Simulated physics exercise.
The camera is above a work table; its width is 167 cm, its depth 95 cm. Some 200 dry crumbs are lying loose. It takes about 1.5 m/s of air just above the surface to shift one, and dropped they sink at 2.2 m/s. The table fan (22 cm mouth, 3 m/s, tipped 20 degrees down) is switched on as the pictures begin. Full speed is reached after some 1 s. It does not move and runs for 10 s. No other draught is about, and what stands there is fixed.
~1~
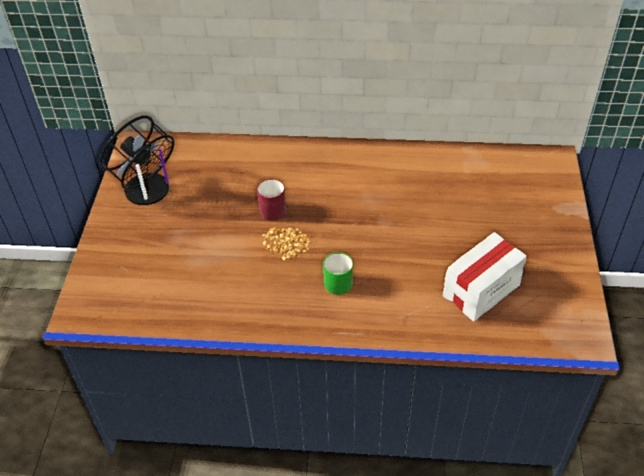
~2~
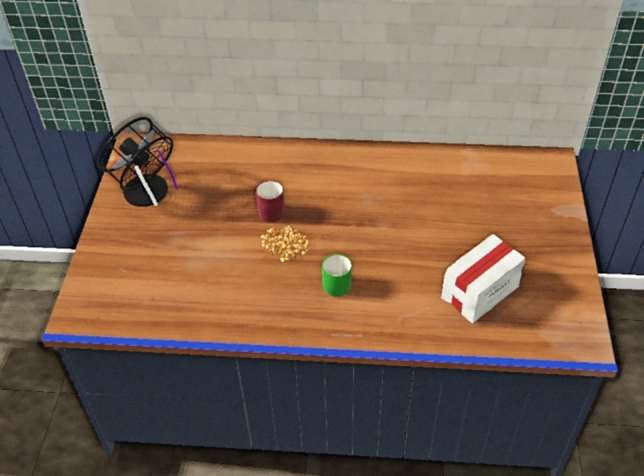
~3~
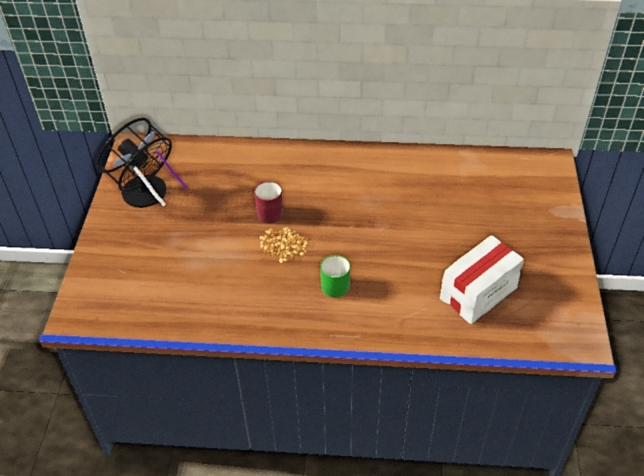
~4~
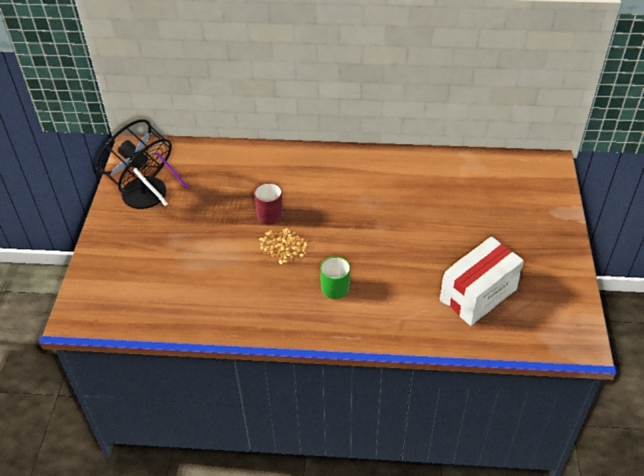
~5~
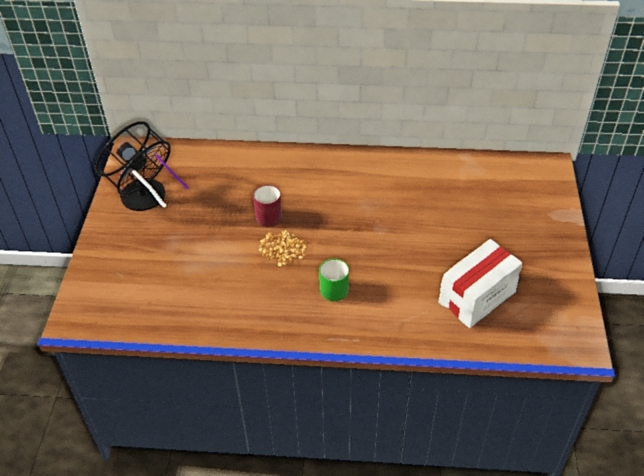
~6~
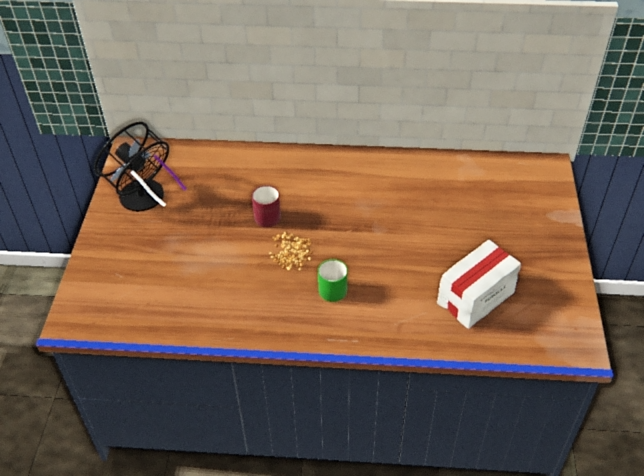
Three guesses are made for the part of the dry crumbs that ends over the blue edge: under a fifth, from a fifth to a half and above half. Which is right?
The share over the blue edge is under a fifth.
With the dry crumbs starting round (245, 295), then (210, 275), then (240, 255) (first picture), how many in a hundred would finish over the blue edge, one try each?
In that order: 100 %, 100 %, 90 %.
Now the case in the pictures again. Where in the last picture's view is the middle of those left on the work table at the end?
At about (462, 257).
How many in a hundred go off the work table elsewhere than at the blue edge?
About 0 %.
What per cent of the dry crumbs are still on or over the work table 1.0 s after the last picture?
Some 100 per cent.
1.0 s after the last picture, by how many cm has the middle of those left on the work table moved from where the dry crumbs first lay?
About 55 cm.
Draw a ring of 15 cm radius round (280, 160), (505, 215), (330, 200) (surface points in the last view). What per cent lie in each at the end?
In turn about 0 %, 15 %, 0 %.
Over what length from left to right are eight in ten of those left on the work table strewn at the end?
About 70 cm.
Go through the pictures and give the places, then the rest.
In the first frame, the middle of the dry crumbs is near (286, 242), none has stirred yet and the mouth of the table fan is at (138, 153).
In the second frame, the middle of the dry crumbs is near (287, 242), none has stirred yet and the blue edge is centred on (323, 356).
In the third frame, the middle of the dry crumbs is near (286, 243), none has stirred yet, the top of a mug is at (268, 191) and the top of a mug is at (335, 266).
In the fourth frame, the middle of the dry crumbs is near (285, 245) and none has stirred yet.
In the fifth frame, the middle of the dry crumbs is near (284, 247) and none has stirred yet.
In the sixth frame, the middle of the dry crumbs is near (293, 251), the farthest in sight from the table fan is at (310, 259) and about 60 % have left their places.
Then, 1.0 s after the last picture the count stands so, 0 % are over the blue edge; the middle of those still in play is near (450, 257).
Then, 2.2 s after the last picture the count stands so, 2 % are over the blue edge; the middle of those still in play is near (459, 258).
Then, 4.6 s after the last picture the count stands so, 2 % are over the blue edge; the middle of those still in play is near (460, 258).
Then, 9.1 s after the last picture, at the end, 3 % are over the blue edge; the middle of those still in play is near (462, 257).
